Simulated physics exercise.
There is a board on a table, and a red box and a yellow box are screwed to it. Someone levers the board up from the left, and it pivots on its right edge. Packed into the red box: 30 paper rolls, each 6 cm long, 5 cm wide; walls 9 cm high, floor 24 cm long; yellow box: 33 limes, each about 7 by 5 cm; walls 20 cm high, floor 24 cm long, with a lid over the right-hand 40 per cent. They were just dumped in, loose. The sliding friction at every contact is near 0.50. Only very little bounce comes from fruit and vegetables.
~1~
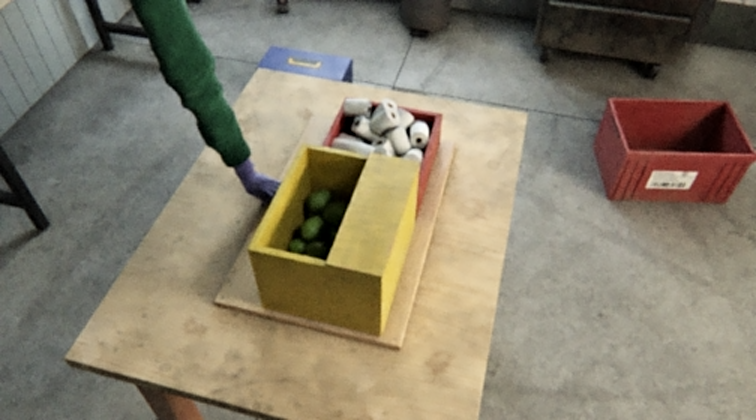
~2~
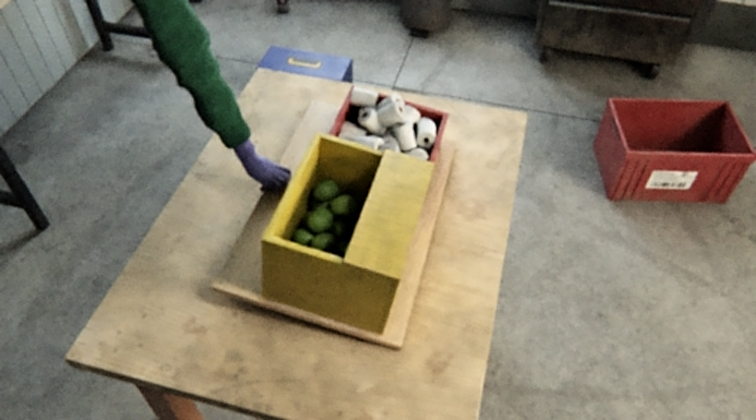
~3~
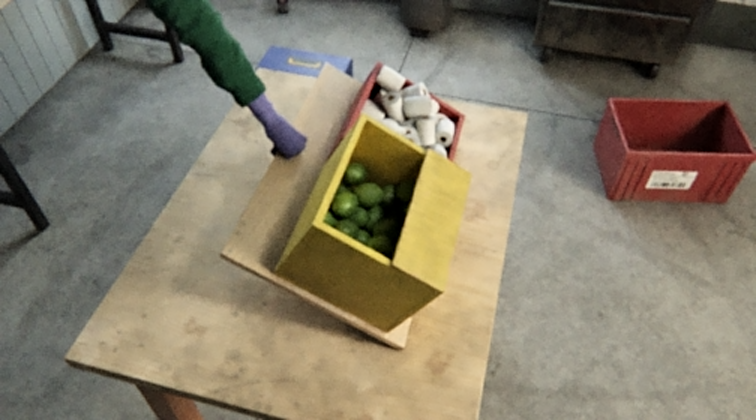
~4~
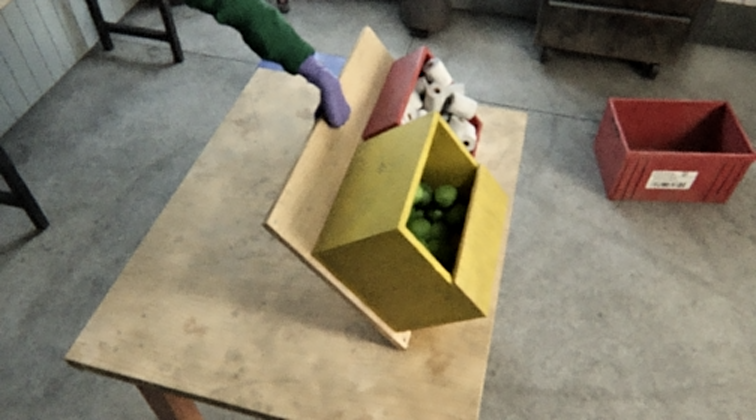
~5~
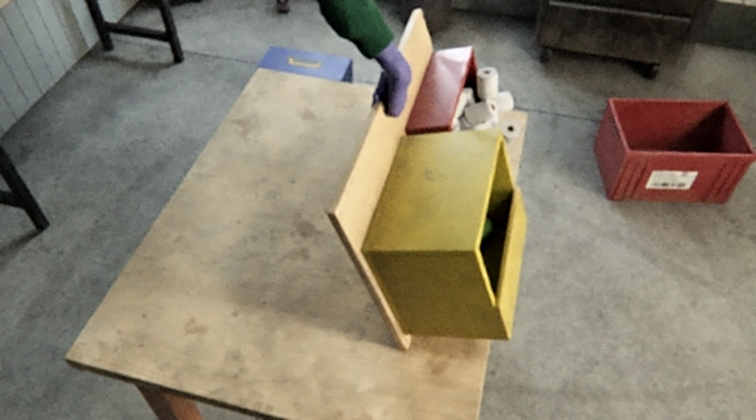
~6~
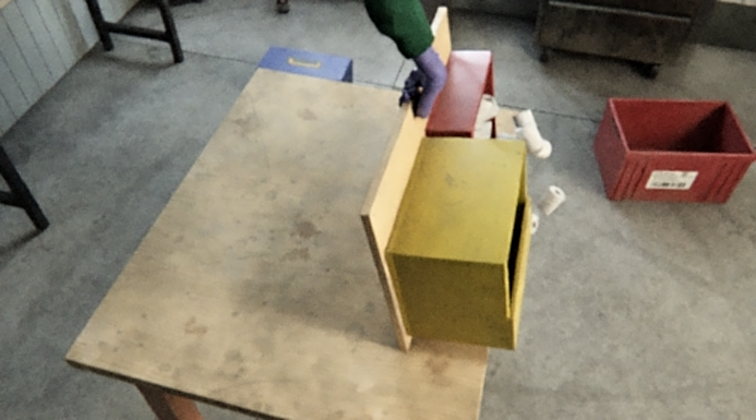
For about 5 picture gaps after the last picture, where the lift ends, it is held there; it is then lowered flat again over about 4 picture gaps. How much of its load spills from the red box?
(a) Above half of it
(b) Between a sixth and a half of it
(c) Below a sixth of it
Answer: A.
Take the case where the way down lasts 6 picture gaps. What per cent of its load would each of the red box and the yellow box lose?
Red box 70, yellow box 0 per cent.
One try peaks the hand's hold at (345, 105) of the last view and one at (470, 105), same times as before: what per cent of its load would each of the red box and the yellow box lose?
The red box would lose 20 per cent in the first try and 90 per cent in the second, the yellow box 0 and then 0 per cent.
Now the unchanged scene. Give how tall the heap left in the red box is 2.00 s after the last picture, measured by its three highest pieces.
Near 7 centimetres, I'd say.
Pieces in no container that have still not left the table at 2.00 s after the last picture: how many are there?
I'd say close to 3 in all.
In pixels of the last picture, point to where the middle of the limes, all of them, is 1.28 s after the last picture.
Centre: About (370, 245) px.
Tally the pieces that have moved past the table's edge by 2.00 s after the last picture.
The number is close to 18.
Then, 0.32 s after the last picture, tilt 79°; red box 13 in, 17 out and yellow box 33 in, 0 out.
Then, 0.72 s after the last picture, tilt 79°; red box 11 in, 19 out and yellow box 33 in, 0 out.
Then, 1.28 s after the last picture, tilt 8°; red box 9 in, 21 out and yellow box 33 in, 0 out.
Final count (2.00 s after the last picture), red box 9 in, 21 out and yellow box 33 in, 0 out. Asked share, 21 of 30, 70 per cent.
